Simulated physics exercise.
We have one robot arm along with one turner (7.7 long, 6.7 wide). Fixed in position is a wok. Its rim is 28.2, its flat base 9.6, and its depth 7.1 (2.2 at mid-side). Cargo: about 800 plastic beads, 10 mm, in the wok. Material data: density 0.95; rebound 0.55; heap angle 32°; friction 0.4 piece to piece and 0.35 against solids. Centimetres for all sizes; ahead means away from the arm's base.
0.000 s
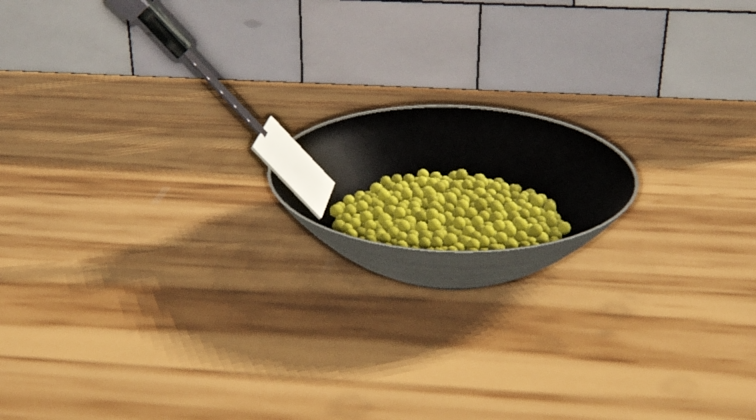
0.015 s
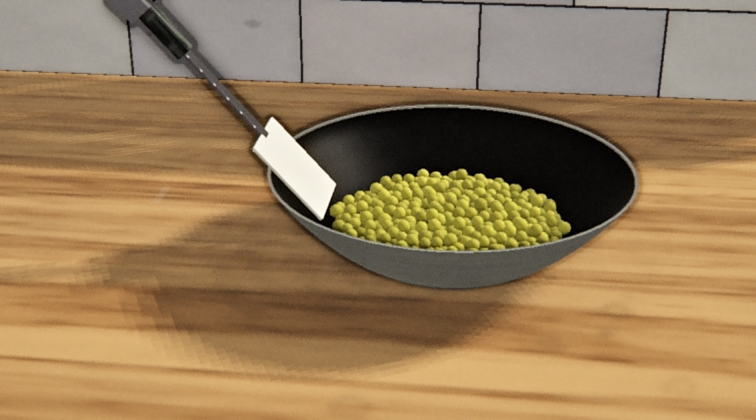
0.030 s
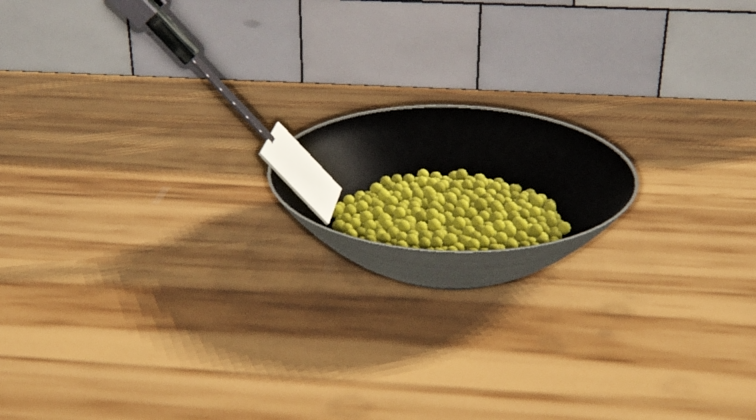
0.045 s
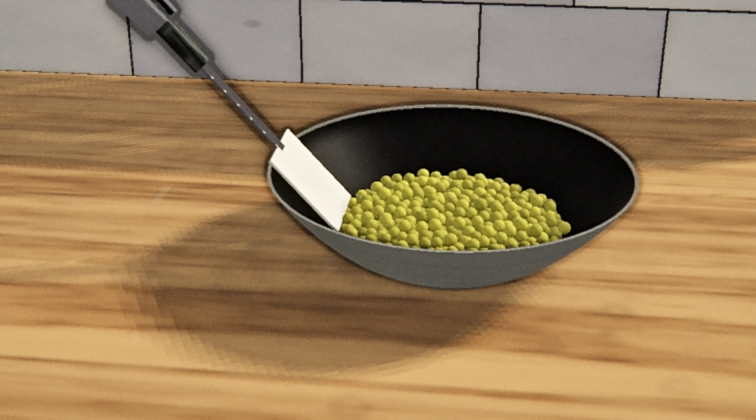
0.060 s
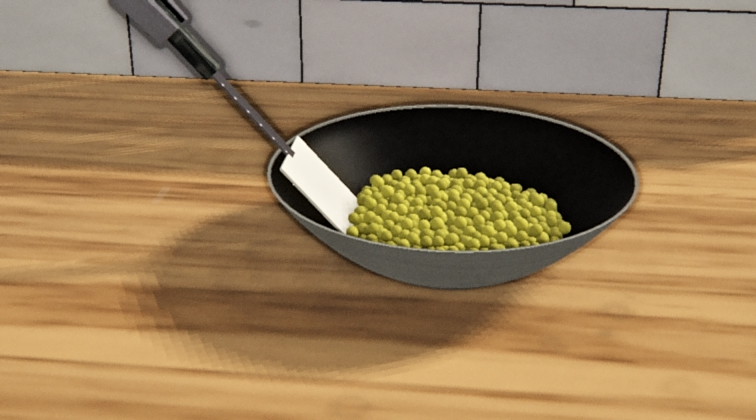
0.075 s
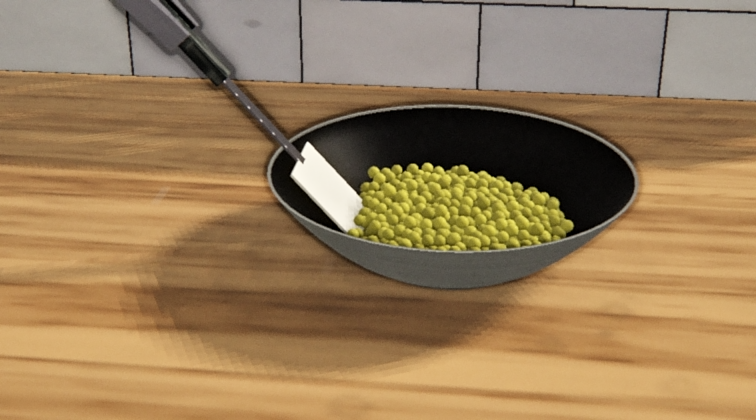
In this clip, a robot arm holding a turner with a white blade lowers it slightly rightward along the left inside of a dark wok on a wooden counter, nudging the near edge of a heap of yellow-green beads.
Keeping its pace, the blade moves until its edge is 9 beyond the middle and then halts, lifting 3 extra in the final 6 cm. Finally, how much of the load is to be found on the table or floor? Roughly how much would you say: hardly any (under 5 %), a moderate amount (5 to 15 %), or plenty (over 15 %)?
I'd say a moderate amount.
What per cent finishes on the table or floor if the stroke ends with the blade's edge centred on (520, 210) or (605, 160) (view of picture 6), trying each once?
Roughly 0 and 20 per cent.
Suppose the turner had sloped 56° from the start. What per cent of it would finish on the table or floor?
Result, estimated: 10 %.
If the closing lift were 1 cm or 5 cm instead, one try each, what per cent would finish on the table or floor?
It works out to some 5 per cent for the first setting and some 10 per cent for the second.
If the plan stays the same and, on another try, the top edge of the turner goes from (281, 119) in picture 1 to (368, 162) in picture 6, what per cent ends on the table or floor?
It works out to about 30 %, more or less.
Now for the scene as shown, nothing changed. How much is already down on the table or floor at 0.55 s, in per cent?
Share at that moment: About 6 %.
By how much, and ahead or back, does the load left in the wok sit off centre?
About 3.5 cm ahead.
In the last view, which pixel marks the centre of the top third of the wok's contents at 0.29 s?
Near pixel (538, 197).
After 0.19 s, sloping 48°, highest piece 5 above the table; 804 in the wok.
After 0.29 s, sloping 48°, highest piece 7 above the table; 804 in the wok.
After 0.55 s, sloping 48°, highest piece 9 above the table; 730 in the wok, 47 on the table or floor, 27 on the blade or in flight.
After 1.60 s, sloping 48°, highest piece 7 above the table; 730 in the wok, 74 on the table or floor.
At rest, 730 in the wok, 74 on the table or floor. That is 9 % on the table or floor.
